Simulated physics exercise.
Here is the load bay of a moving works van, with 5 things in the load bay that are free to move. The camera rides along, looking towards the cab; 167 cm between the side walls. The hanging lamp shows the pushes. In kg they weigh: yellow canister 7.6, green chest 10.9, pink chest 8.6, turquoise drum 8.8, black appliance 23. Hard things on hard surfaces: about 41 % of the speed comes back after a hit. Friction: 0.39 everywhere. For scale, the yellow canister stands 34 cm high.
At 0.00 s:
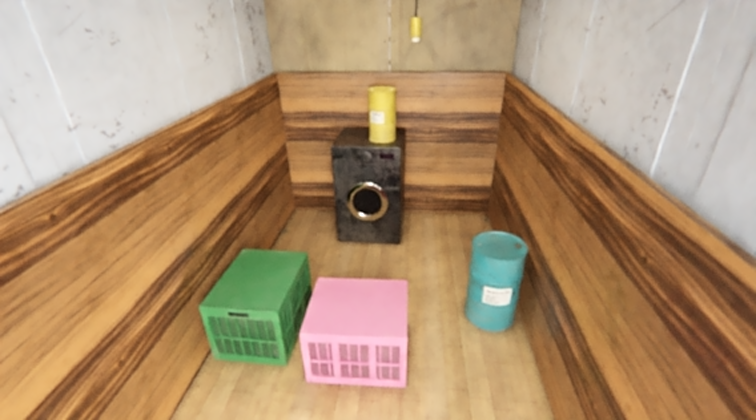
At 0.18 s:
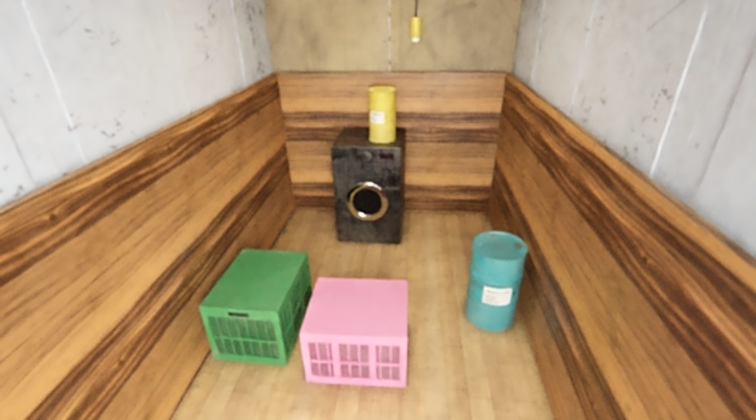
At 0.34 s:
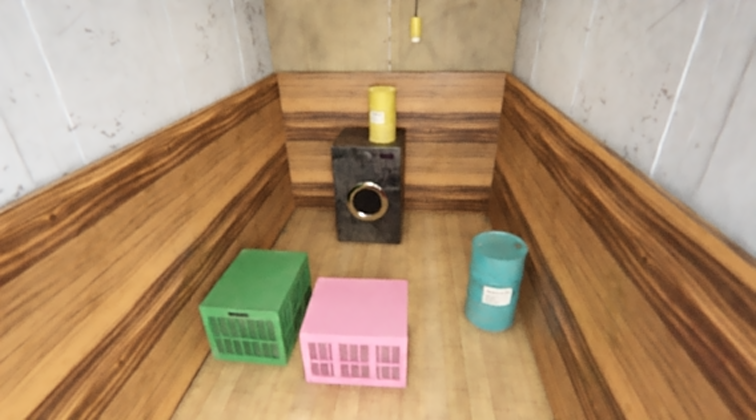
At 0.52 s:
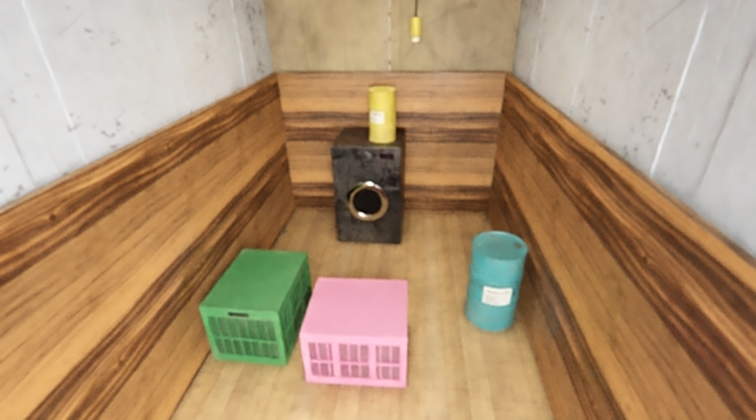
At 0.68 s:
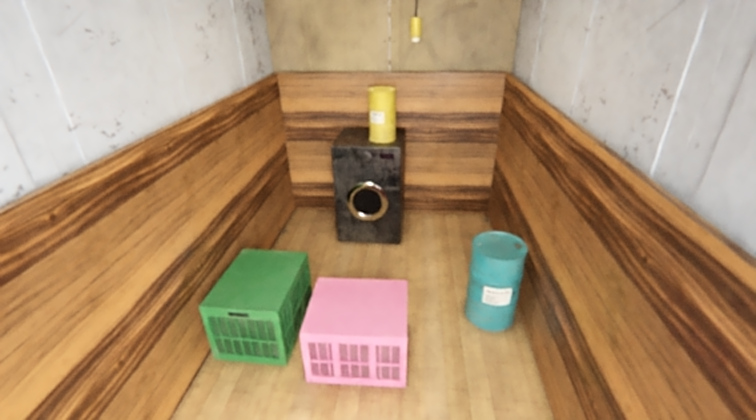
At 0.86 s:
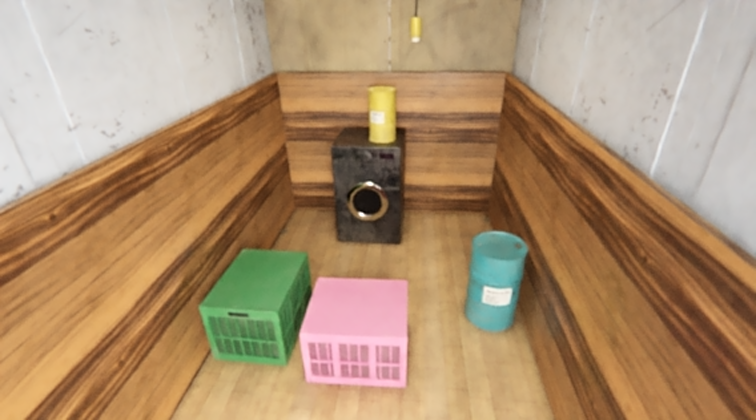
Van load bay with a yellow canister standing on a black appliance, green and pink chests and a turquoise drum all staying still.
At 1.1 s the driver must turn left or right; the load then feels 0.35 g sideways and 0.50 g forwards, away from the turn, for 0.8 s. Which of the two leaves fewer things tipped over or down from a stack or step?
Fewer things are lost with the right turn.
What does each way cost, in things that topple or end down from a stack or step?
Turning left 1, turning right 0.
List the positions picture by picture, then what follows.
Smooth; yellow canister (382, 114); green chest (264, 303), in the first picture.
Load feels 0.34 g jolt; black appliance (372, 185); pink chest (359, 329), in the second picture.
Load feels 0.29 g jolt; turquoise drum (494, 281); black appliance (372, 185), in the third picture.
Smooth; pink chest (359, 329); turquoise drum (494, 281), in the fourth picture.
Smooth; black appliance (372, 185); pink chest (359, 329), in the fifth picture.
Smooth; yellow canister (382, 114); green chest (263, 303), in the sixth picture.
Turning left. At 1.66 s, load feels 0.49 g forwards, 0.34 g right; yellow canister moved 16 cm near (398, 109); green chest moved 14 cm near (284, 290); pink chest moved 14 cm.
After 2.06 s, smooth; yellow canister 34° off upright near (427, 111); green chest moved 37 cm near (316, 270); pink chest moved 37 cm.
In the end (3.5 s), down from a stack or step, yellow canister; not toppled but over 15 cm from the start, green chest, pink chest and turquoise drum; black appliance under 15 cm from the start. At the end, from the last picture's camera, yellow canister near (457, 210), green chest near (316, 270).
Turning right instead, nothing is lost, 0 of 5 in all.
